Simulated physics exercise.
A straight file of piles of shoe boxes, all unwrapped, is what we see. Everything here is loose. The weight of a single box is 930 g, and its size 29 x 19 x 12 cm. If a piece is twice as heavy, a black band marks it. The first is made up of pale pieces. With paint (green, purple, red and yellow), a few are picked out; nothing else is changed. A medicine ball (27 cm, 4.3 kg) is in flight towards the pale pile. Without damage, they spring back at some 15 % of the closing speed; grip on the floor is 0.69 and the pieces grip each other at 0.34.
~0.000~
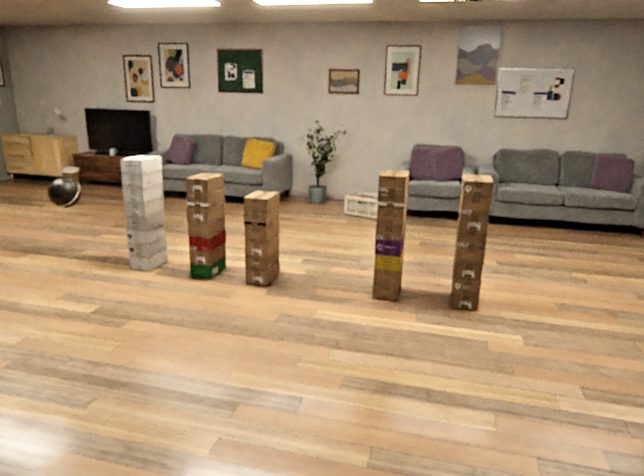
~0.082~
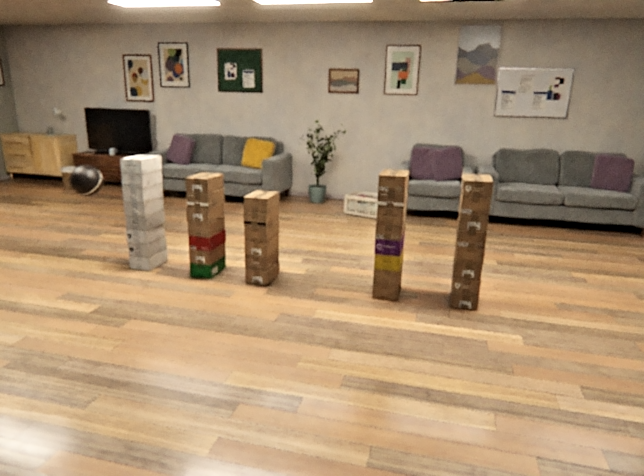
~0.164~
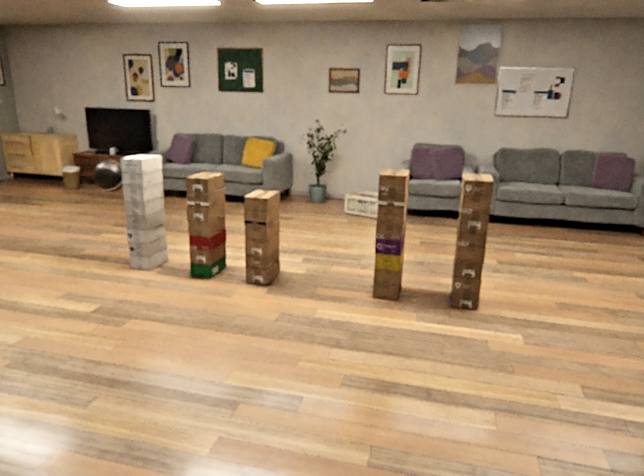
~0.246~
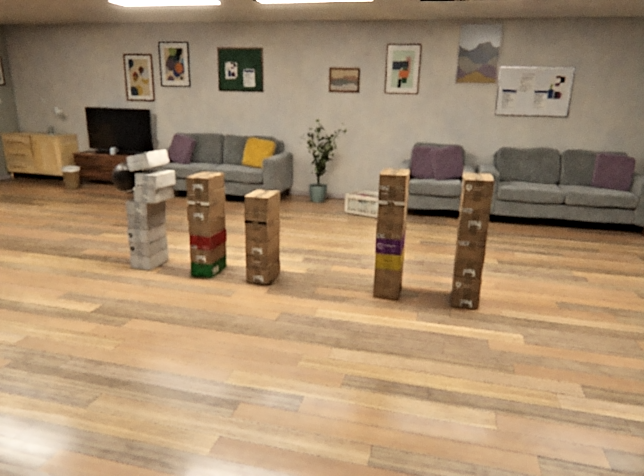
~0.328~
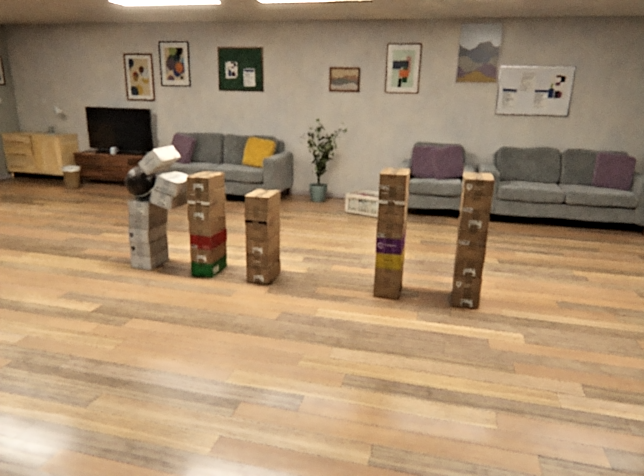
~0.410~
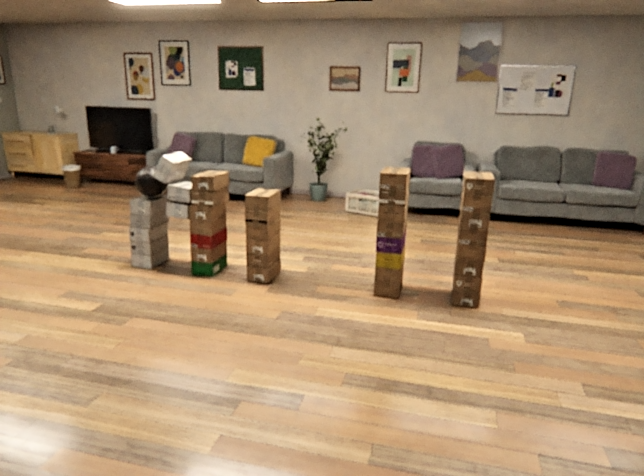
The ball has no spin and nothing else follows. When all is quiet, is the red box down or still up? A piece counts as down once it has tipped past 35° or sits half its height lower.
The red box goes down.
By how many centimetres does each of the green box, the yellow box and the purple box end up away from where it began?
Net displacement: Green = 0 cm, yellow = 0 cm, purple = 0 cm.
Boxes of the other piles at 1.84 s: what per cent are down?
40 %.
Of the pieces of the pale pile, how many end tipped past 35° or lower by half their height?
In total, 3 of the pale pieces.
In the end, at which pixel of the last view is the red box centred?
It finishes near pixel (253, 262) of the last picture.
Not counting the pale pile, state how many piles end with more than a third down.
In total, 2.
By 0.58 s, 3 of the pale pile down; none of the 29 other boxes down, 7 disturbed; red box tilted 6°; green box tilted 5°.
By 0.96 s, 3 of the pale pile down; none of the 29 other boxes down, 11 disturbed; red box tilted 29°; green box tilted 29°.
By 1.34 s, 3 of the pale pile down; 12 of the 29 other boxes down; red box tilted 53°, 12 cm lower; green box tilted 54°.
By 1.84 s, 3 of the pale pile down; 12 of the 29 other boxes down; red box tilted 68°, 18 cm lower; green box tilted 29°.
When it is over (3.5 s), 3 of the pale pile down; 12 of the 29 other boxes down; red box tilted 52°, 18 cm lower; purple box unmoved; yellow box moved 11 mm. In pixels of the last frame, middles, red box near (253, 262), purple box near (392, 240).
